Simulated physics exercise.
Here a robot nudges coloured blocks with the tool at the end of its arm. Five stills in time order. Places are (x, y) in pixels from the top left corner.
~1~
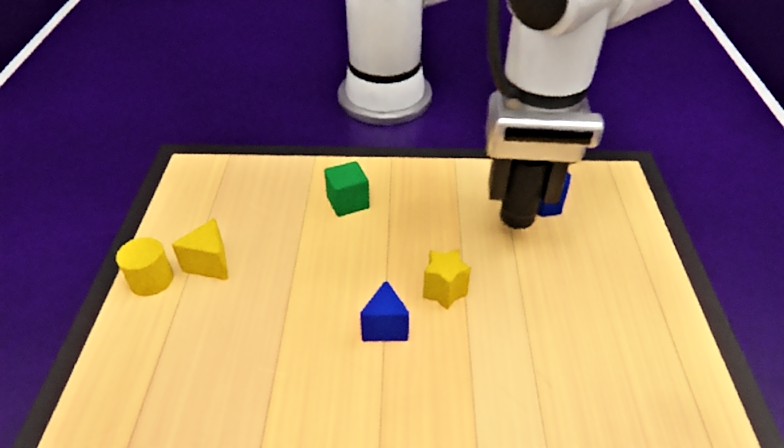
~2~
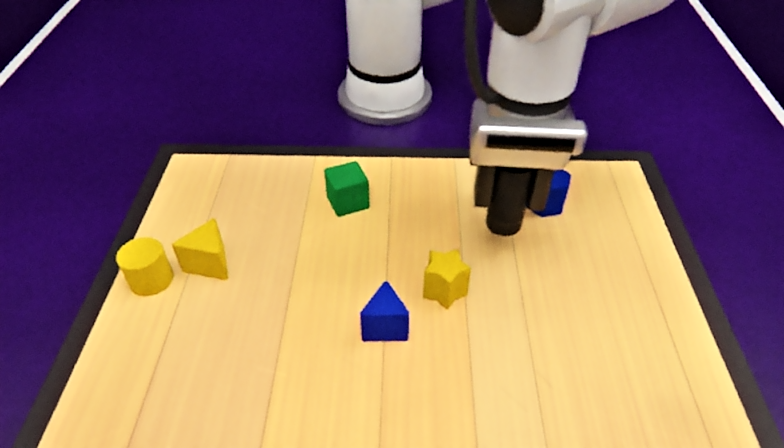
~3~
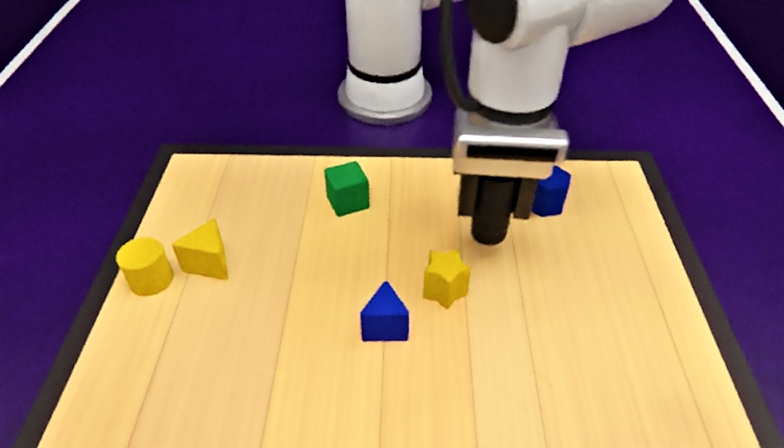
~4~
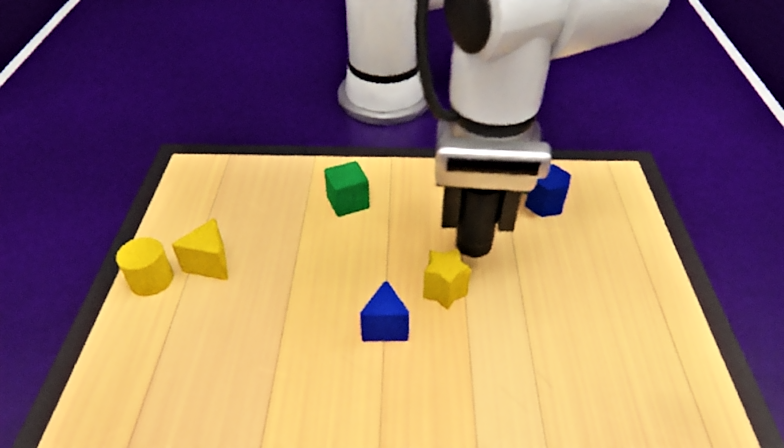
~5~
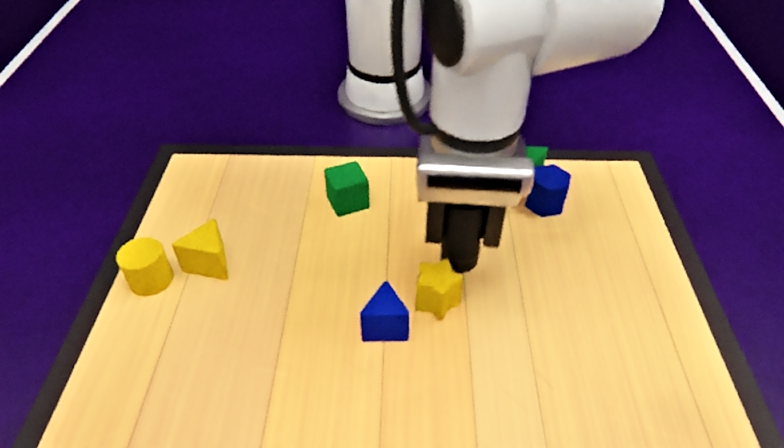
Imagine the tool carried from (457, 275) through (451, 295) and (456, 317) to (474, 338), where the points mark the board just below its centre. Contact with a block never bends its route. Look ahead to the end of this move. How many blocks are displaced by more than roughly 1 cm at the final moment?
In total, one block gets moved by over 1 cm.
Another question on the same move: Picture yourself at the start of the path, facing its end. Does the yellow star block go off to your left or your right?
Answer: Rightward.
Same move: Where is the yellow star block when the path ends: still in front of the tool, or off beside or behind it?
As far as I can tell, the yellow star block has dropped away to the side or behind.
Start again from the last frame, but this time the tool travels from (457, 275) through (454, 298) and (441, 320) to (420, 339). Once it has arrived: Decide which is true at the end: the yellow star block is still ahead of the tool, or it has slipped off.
The block stays ahead.
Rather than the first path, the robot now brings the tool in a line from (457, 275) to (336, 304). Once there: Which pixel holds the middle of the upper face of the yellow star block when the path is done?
I think it will end close to (416, 290).
On the path given first. Halfway along, tool at (453, 292); yellow star block at (423, 295).
At the end, tool at (476, 324); blue triangle at (381, 304); yellow star block at (424, 301).
